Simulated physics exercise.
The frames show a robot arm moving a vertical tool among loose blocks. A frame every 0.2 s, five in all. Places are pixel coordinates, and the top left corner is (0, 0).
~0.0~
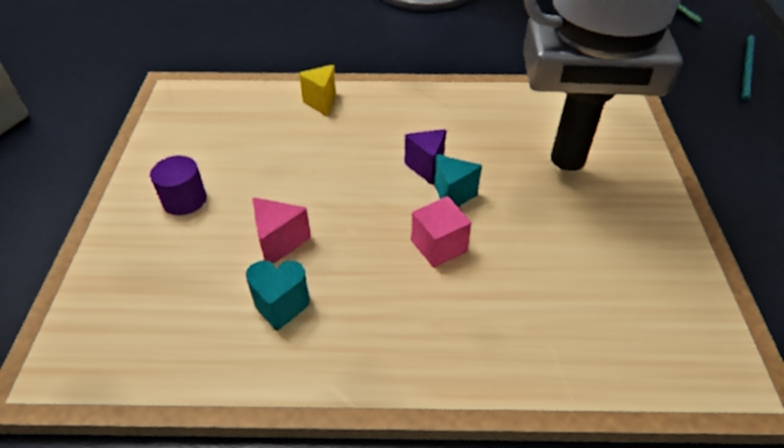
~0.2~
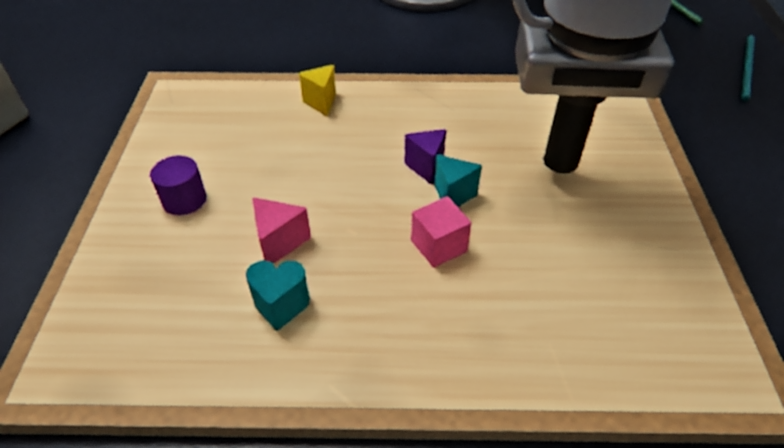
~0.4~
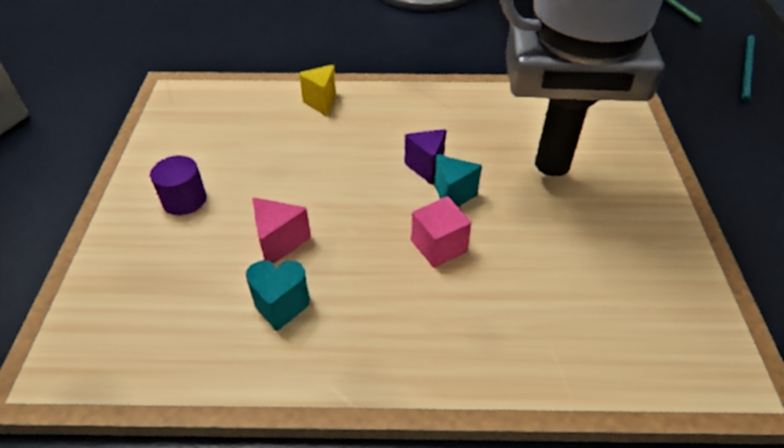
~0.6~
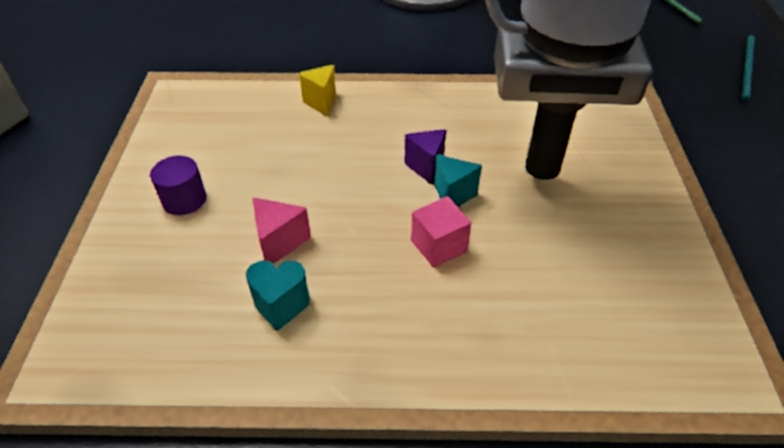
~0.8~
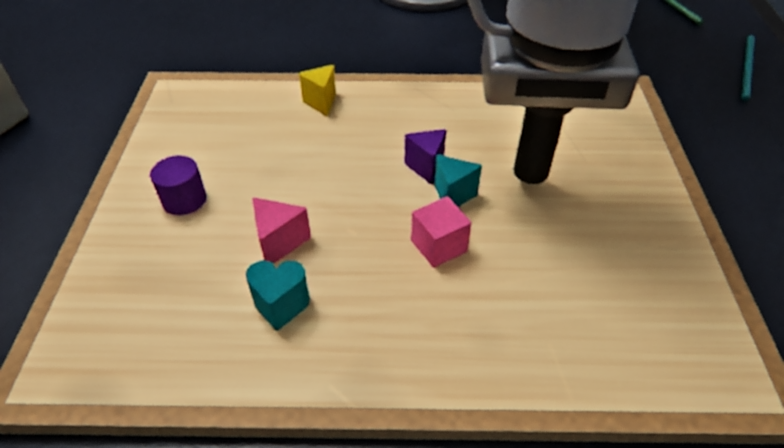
A robot arm slid its black upright tool slowly a short way left and slightly toward the viewer across a wooden board, while the pink, purple, teal and yellow blocks stayed still.
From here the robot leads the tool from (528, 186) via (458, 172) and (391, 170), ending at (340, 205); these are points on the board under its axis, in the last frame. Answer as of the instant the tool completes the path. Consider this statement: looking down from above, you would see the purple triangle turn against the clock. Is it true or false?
That claim is false.
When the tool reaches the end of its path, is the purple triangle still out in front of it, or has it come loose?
By then it is beside or behind the tool.
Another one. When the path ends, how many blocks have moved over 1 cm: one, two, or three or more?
It will shift just one block.
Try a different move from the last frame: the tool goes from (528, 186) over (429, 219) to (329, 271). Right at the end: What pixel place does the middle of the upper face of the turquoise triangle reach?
I'd expect the centre of its top face to be at (388, 173).
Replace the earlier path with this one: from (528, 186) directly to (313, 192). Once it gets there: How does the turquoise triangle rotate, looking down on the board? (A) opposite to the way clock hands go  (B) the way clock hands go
A (opposite to the way clock hands go)
The first path, step by step. One third of the way, tool (459, 158); nothing pushed yet.
Two thirds of the way, tool (391, 156); purple triangle (360, 135).
At the end, tool (339, 191); purple triangle (350, 136), turned 20° clockwise; turquoise triangle in place.
